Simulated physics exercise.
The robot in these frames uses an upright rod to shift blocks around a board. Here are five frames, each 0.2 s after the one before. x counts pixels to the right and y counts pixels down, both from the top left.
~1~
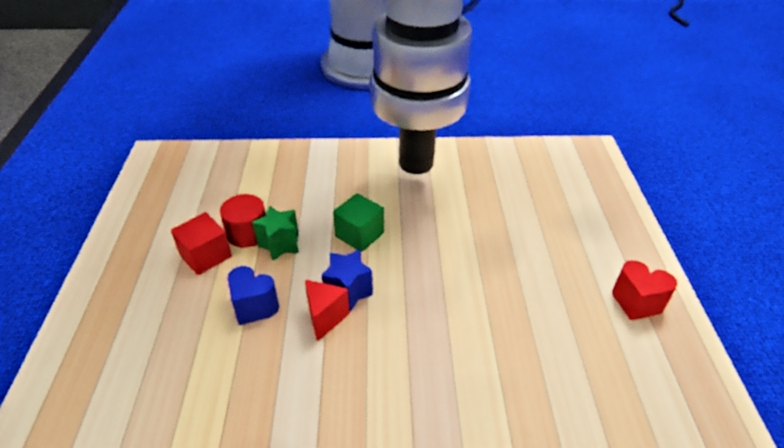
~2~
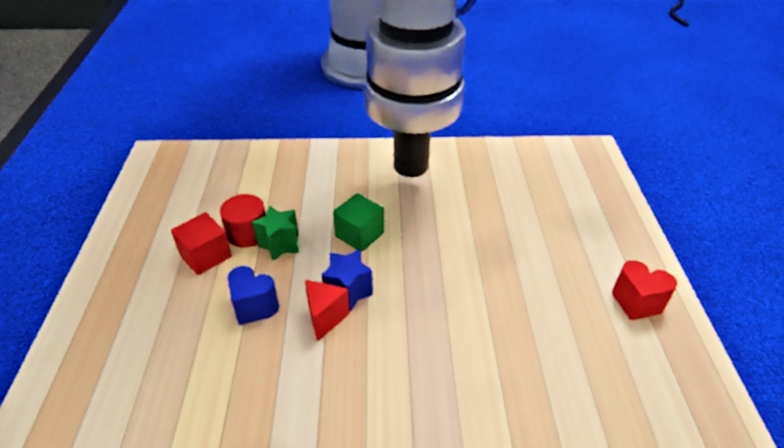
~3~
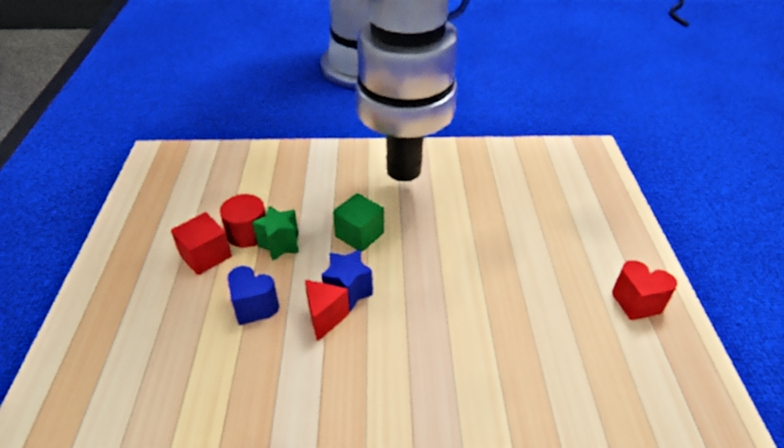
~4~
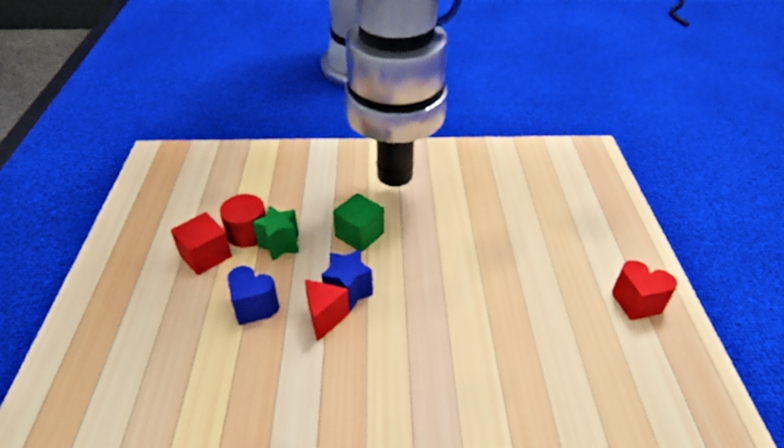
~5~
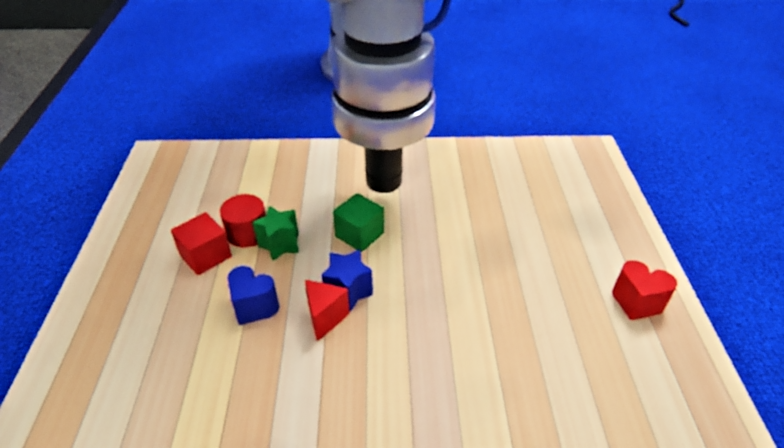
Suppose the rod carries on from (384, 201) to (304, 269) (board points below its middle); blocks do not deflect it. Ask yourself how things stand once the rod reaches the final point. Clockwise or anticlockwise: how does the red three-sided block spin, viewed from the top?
Bird's-eye view: Clockwise.
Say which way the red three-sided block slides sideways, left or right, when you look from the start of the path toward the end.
Left side.
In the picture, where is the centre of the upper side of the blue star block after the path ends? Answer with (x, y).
The centre of its top will be at (353, 293).
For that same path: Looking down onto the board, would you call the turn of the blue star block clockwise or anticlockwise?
Rotation: Counter-clockwise.
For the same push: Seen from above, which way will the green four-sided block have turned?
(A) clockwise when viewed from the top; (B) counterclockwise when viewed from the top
The correct letter is B.
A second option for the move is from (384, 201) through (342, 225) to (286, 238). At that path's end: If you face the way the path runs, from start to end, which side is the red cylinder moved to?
Shifts right.
On the path given first. One third of the way, rod at (358, 204); green four-sided block at (351, 223), turned 25° anticlockwise.
Two thirds of the way, rod at (331, 226); red three-sided block at (321, 305); blue star block at (347, 279), turned 15° anticlockwise; green four-sided block at (334, 249), turned 60° anticlockwise.
At the end, rod at (301, 251); green star block still; red three-sided block at (320, 316), turned 25° clockwise; blue star block at (353, 293), turned 40° anticlockwise; green four-sided block at (322, 271), turned 85° anticlockwise.
